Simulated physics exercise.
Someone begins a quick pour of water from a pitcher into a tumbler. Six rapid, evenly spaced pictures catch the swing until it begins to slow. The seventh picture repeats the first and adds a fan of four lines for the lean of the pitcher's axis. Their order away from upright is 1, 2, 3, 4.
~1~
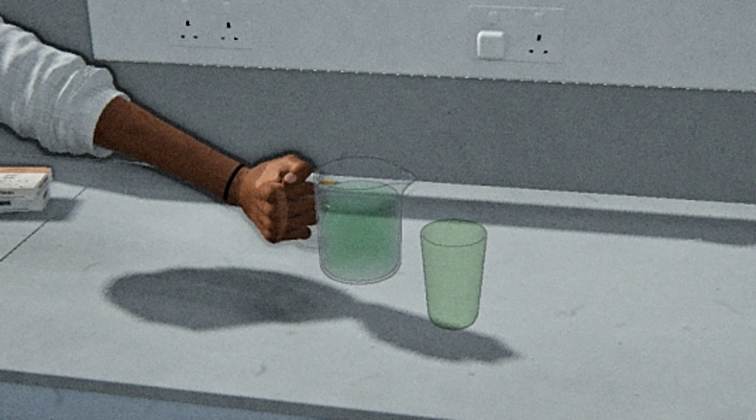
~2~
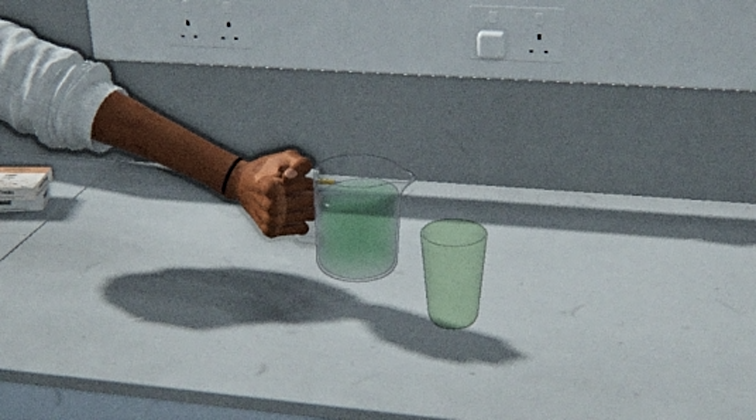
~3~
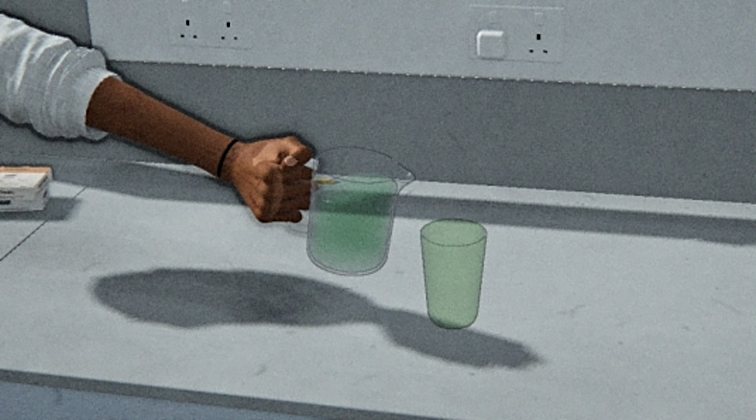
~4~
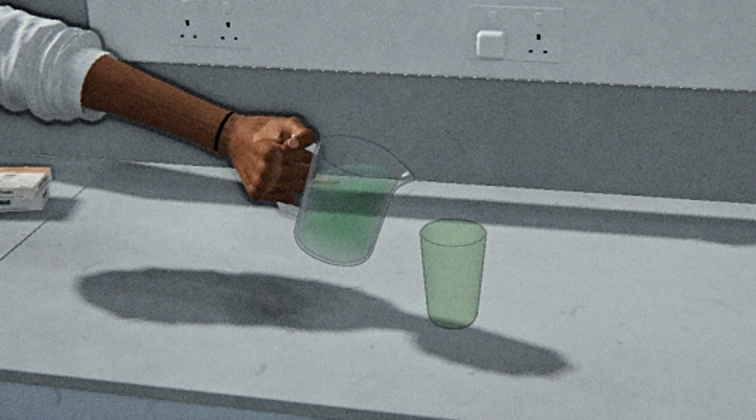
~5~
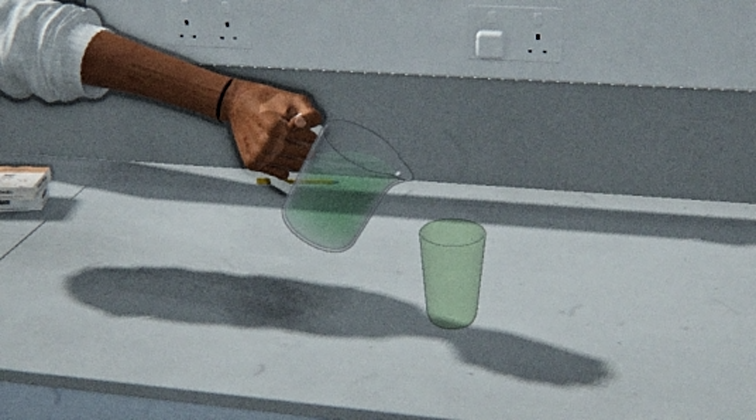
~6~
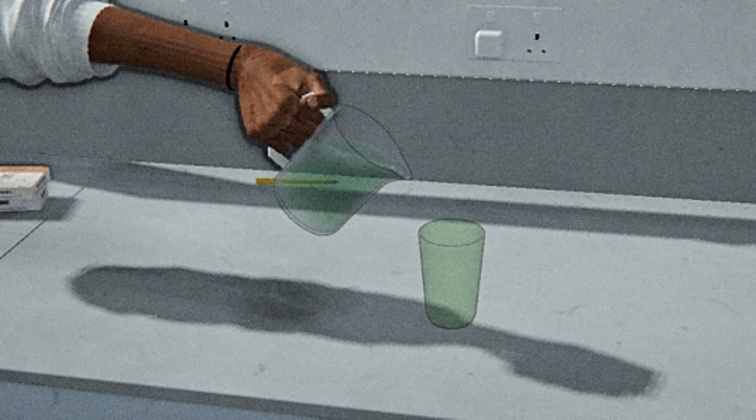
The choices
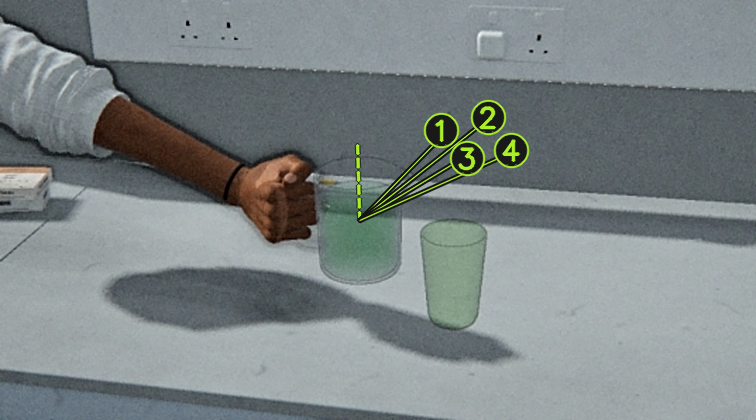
A hand lifted a clear pitcher of green-tinted water slightly and tipped it steadily to the right, its lip near a green tumbler on the counter, though no water had come out yet.
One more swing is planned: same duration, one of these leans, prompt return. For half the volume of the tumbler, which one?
Tilt 4.
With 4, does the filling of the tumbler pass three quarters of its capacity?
No.
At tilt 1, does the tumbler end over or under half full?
Under half.
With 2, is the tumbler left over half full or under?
Under half.
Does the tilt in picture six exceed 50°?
No.
On the marked copy, 1 at (432, 145); 2 at (475, 128); 3 at (450, 165); 4 at (497, 159).
With 1, the tumbler ends with about 15 % of what it can hold.
With 2, the tumbler ends with about 27 % of what it can hold.
With 3, the tumbler ends with about 37 % of what it can hold; 3 % of the water is spilt.
With 4, the tumbler ends with about 49 % of what it can hold; 5 % of the water is spilt.
